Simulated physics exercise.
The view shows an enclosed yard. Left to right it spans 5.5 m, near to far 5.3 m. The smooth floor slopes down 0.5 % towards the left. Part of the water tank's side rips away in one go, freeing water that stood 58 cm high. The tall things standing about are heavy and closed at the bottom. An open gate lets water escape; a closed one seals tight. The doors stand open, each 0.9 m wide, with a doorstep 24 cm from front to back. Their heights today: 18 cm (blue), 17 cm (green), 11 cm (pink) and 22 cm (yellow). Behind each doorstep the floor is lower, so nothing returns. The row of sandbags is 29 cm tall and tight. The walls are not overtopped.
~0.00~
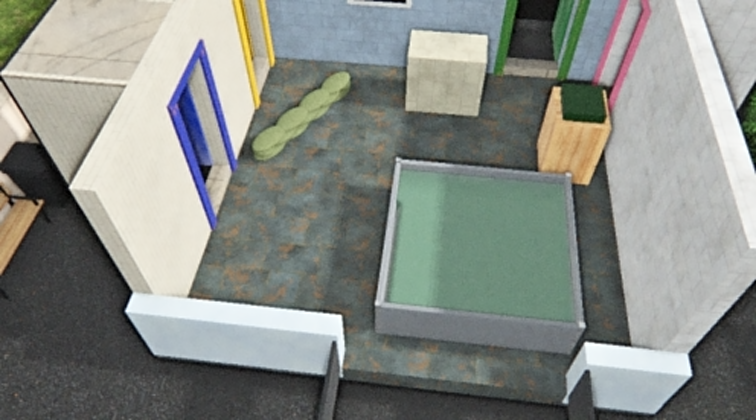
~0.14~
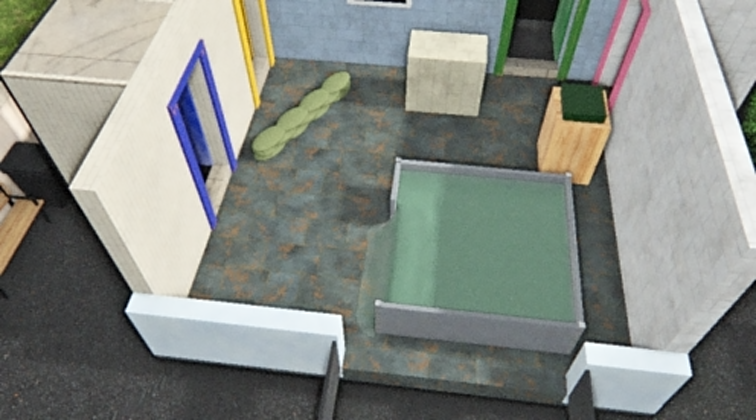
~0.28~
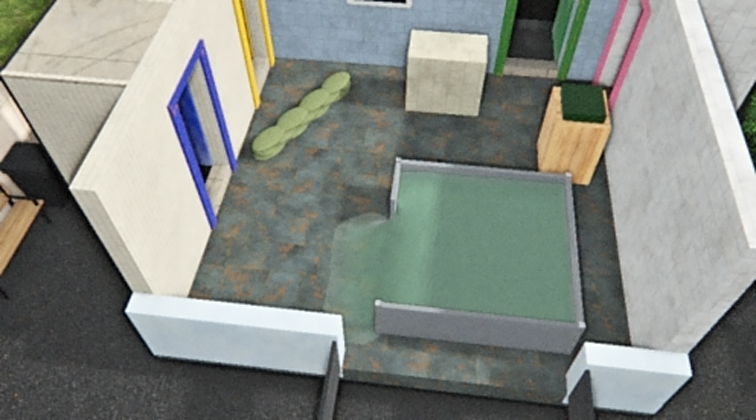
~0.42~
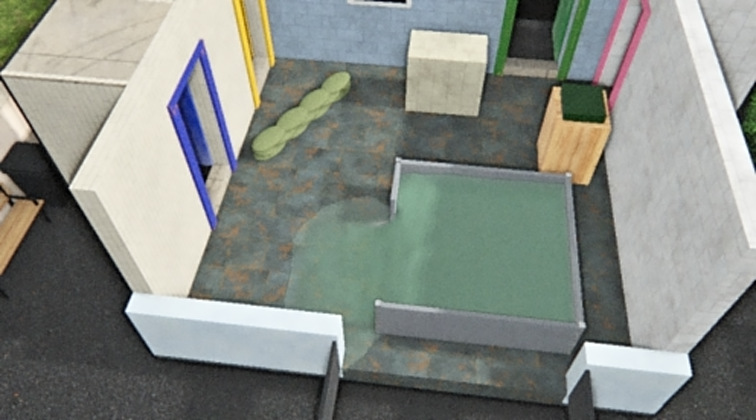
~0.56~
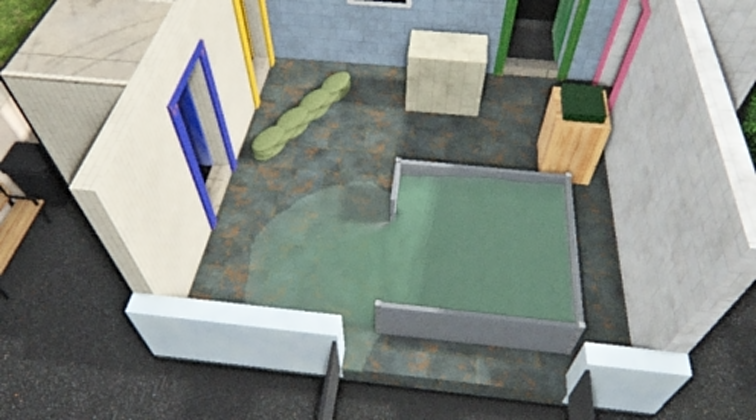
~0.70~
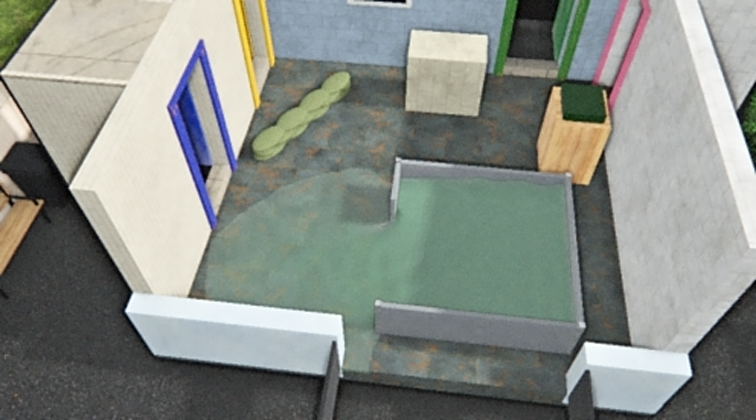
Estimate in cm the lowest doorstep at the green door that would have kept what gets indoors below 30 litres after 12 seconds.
At least 7 cm or so.
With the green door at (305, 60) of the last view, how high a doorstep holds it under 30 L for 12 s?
Roughly 13.0 cm.
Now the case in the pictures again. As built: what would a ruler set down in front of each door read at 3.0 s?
Depths in cm: Blue 26, green 0, pink 0, yellow 5.
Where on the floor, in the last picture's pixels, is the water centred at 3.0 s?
Near (353, 246).
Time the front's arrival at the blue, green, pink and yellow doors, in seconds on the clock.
Blue 0.9 s, green 4.5 s, pink 5.0 s, yellow 2.2 s.
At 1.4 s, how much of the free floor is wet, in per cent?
About 30 per cent.
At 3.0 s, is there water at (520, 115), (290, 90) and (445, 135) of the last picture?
In that order: Not reached, flooded, still dry.
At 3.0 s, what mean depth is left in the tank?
Some 23 cm.
After 1.4 s water covers 30 % of the floor, deepest (52 cm) near (191, 331); it has not reached the green door.
After 3.0 s water covers 45 % of the floor, deepest (39 cm) near (259, 169); it has not reached the green door.
After 12.0 s water covers 95 % of the floor, deepest (14 cm) near (317, 130); 11 cm at the green door, 0 litres in over its 17 cm doorstep.
At the green door as built, the water arrived by 4.6 s and peaked near 11 cm at 11.8 s.
Run again over the same 12 s with other heights there, 38 litres in over 6.5 cm, 15 litres over 8.5 cm. The limit of 30 litres is kept from about 7 cm up.
